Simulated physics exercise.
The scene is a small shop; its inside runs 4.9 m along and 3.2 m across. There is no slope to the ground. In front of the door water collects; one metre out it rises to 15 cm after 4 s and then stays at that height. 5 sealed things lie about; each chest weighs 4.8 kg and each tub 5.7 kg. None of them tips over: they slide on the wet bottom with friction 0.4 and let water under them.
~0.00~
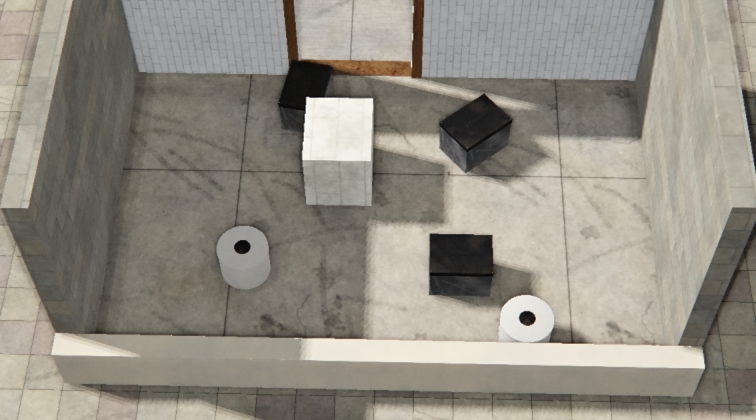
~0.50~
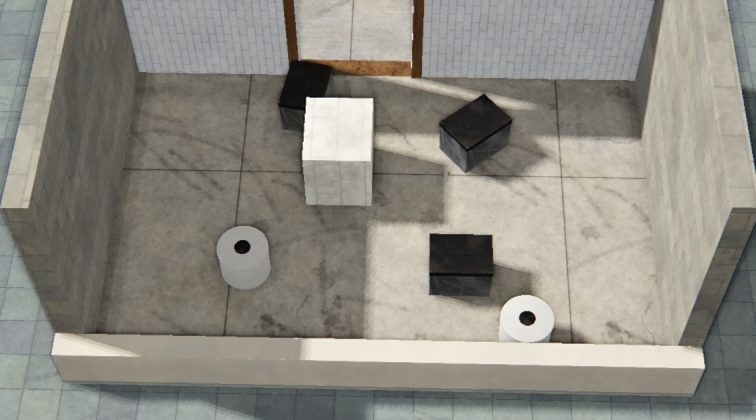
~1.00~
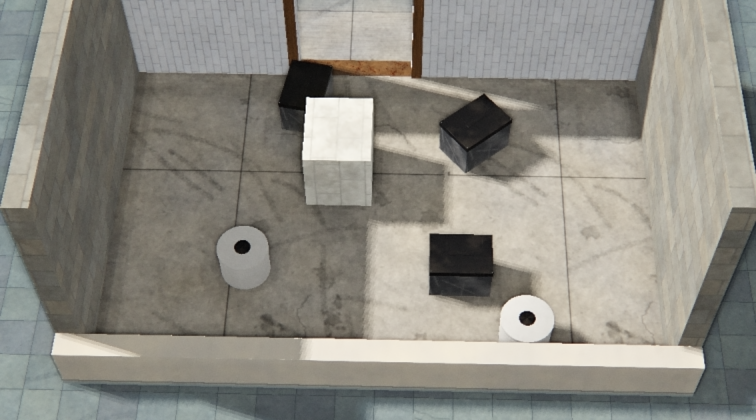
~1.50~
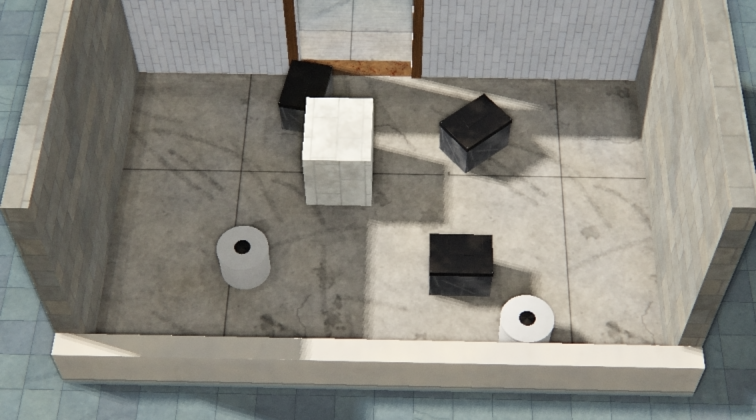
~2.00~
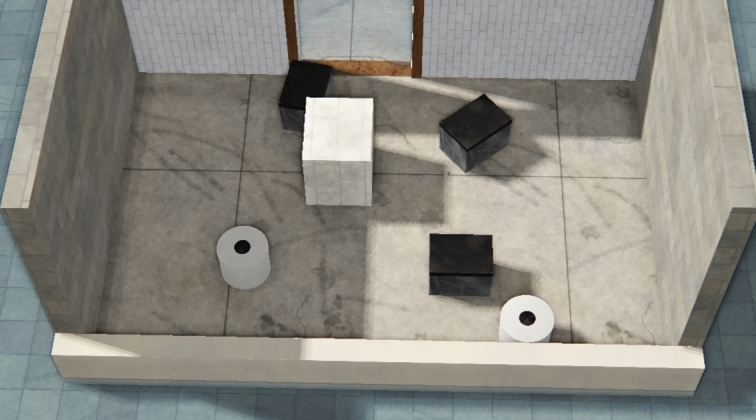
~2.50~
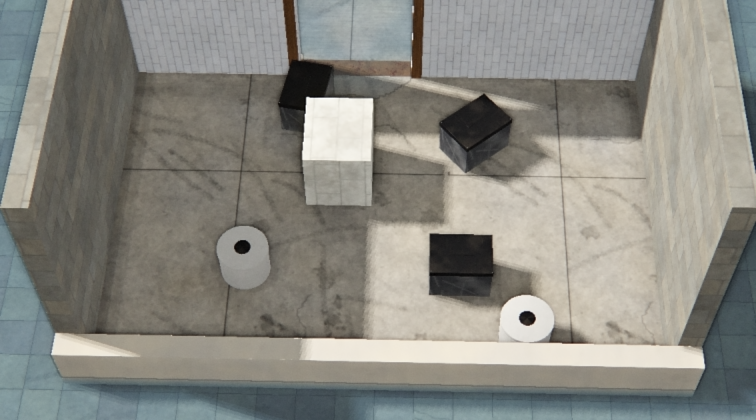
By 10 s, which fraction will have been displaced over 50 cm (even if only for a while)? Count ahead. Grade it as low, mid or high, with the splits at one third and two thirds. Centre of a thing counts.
Grade: Mid, one to two thirds.
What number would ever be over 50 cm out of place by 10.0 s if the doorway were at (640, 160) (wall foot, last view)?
3.
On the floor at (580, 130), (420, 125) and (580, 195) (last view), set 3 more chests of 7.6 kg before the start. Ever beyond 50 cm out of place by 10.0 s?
In order: Below the mark, above the mark, below the mark.
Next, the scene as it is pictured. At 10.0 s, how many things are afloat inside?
Answer: 4.
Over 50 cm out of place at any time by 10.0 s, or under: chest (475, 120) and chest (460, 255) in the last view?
First beyond it, then beyond it.
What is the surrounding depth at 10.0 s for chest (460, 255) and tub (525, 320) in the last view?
I'd estimate 4 cm for the first and 6 cm for the second.
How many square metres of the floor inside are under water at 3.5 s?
The covered patch comes to about 1.0 m2.
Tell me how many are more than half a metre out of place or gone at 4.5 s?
My count gives 1.
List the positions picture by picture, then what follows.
In the first picture, a chest at (461, 253), on the bottom; a tub at (242, 247) rests on the ground; water covers 0.0 m2; 0 of 5 have shifted.
In the second picture, a chest at (461, 253) rests on the ground; a tub at (242, 247) rests on the ground; water covers 0.0 m2; 0 of 5 have shifted.
In the third picture, a chest at (461, 253), on the bottom; a tub at (242, 247), on the bottom; 0.0 m2 under water; 0 of 5 have shifted.
In the fourth picture, a chest at (461, 253) rests on the ground; a tub at (242, 247), on the bottom; water covers 0.0 m2; 0 of 5 have shifted.
In the fifth picture, a chest at (461, 253) rests on the ground; a tub at (242, 247) rests on the ground; 0.0 m2 under water; 0 of 5 have shifted.
In the sixth picture, a chest at (461, 253), on the bottom; a tub at (242, 247), on the bottom; water covers 0.2 m2; 0 of 5 have shifted.
After 3.5 s 0 of 5 are over 50 cm from their spots; 0 afloat.
After 4.5 s 1 of 5 are over 50 cm from their spots; 0 afloat.
After 7.0 s 3 of 5 are over 50 cm from their spots; 2 afloat.
After 10.0 s 3 of 5 are over 50 cm from their spots, and 3 have been at some point; 4 afloat.
